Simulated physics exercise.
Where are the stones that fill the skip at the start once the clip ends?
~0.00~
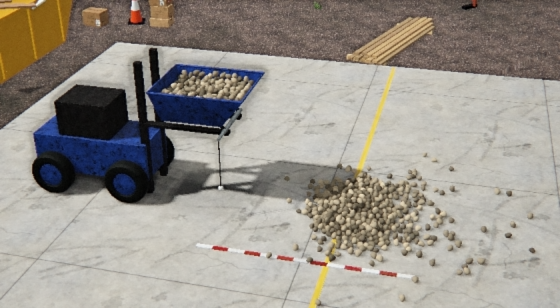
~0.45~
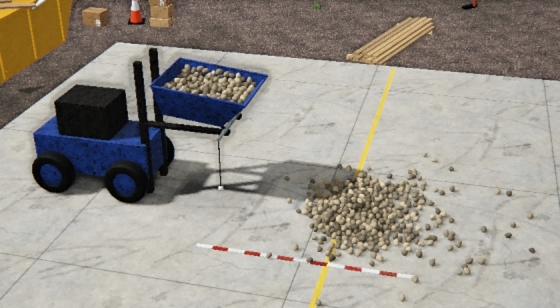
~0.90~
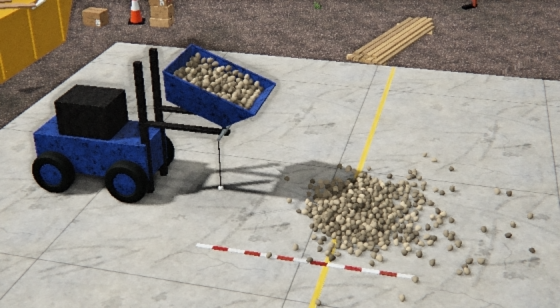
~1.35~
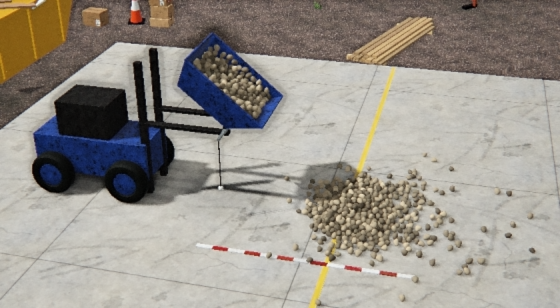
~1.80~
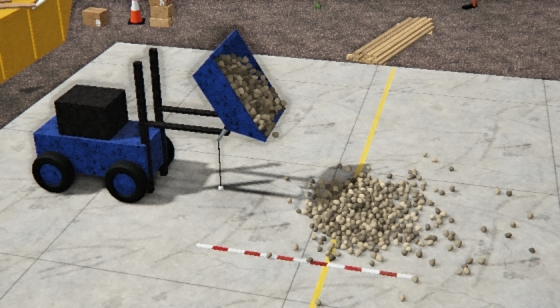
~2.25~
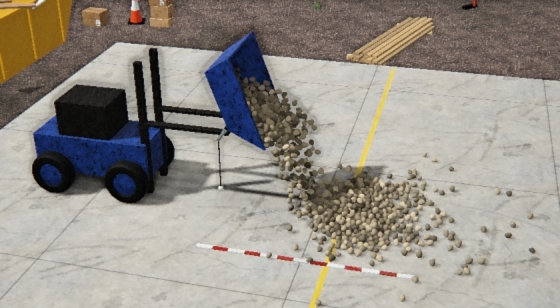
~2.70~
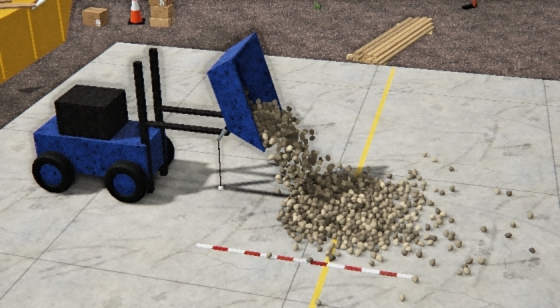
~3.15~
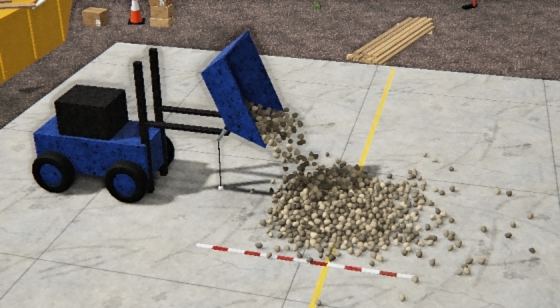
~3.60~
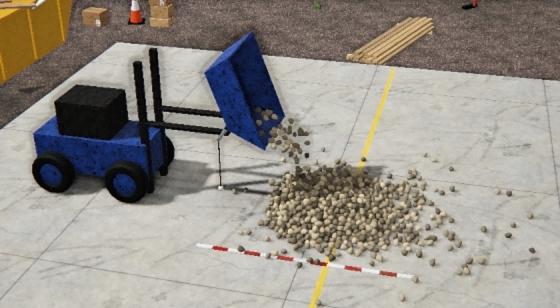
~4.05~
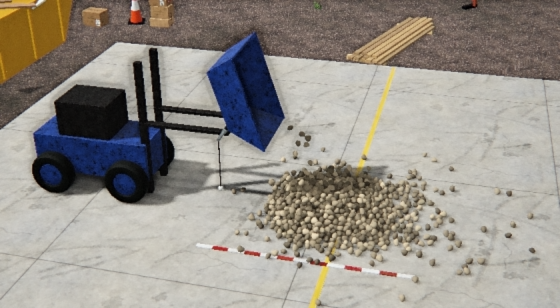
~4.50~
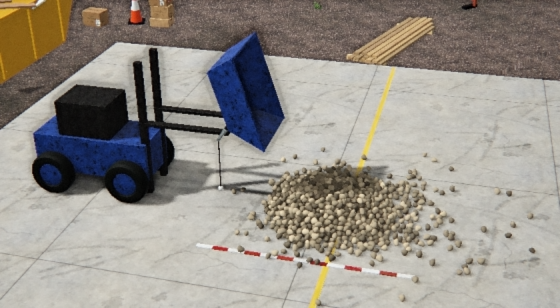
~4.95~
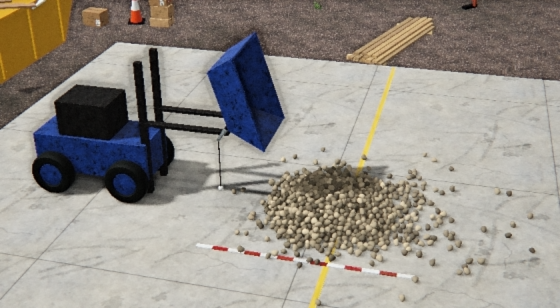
They have left the raised skip and lie lower down and further right on the paved ground, joined to the heap by the yellow line, mostly on its left side.
